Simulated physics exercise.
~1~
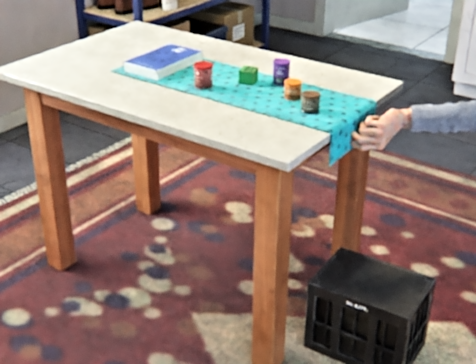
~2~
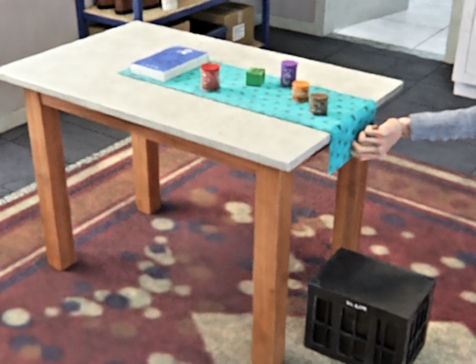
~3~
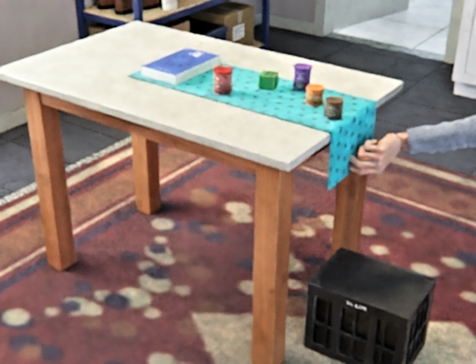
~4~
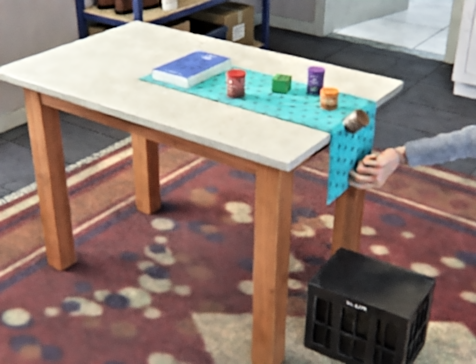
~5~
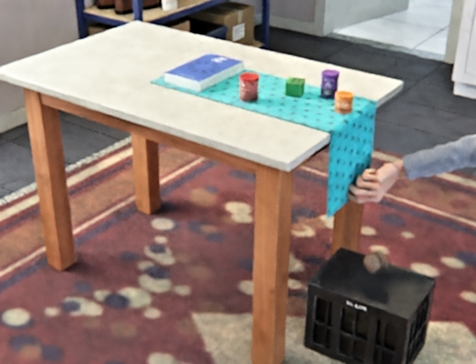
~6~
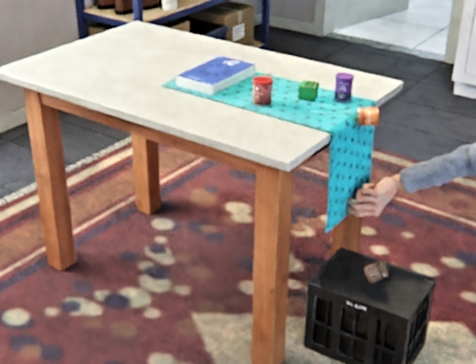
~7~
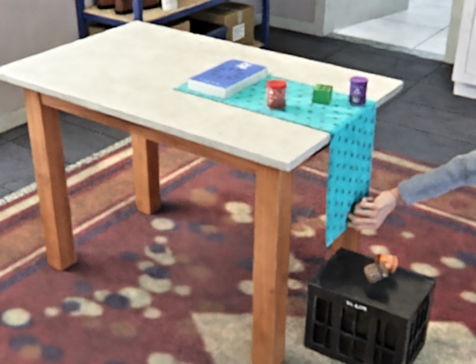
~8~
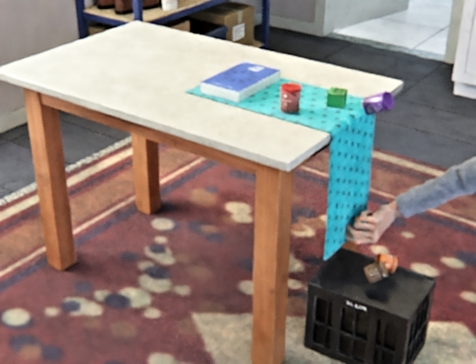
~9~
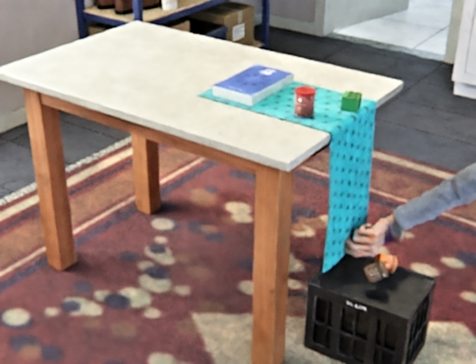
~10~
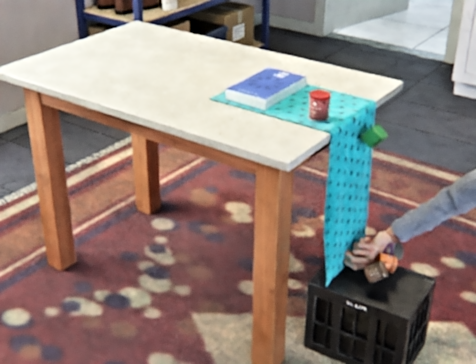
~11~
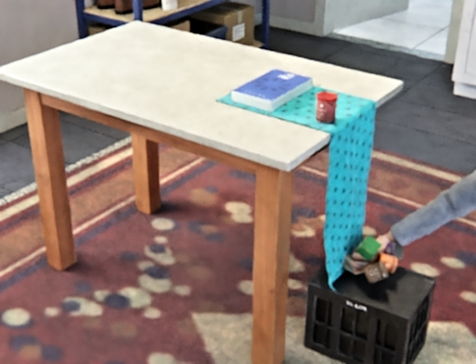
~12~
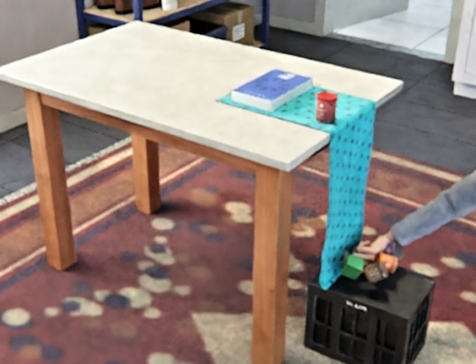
The clip shows a hand pulling a turquoise cloth down over a table's right edge, dropping a brown pot, an orange pot, a purple can and a green cube in turn onto a black crate, while a red can and blue book remain on the table.
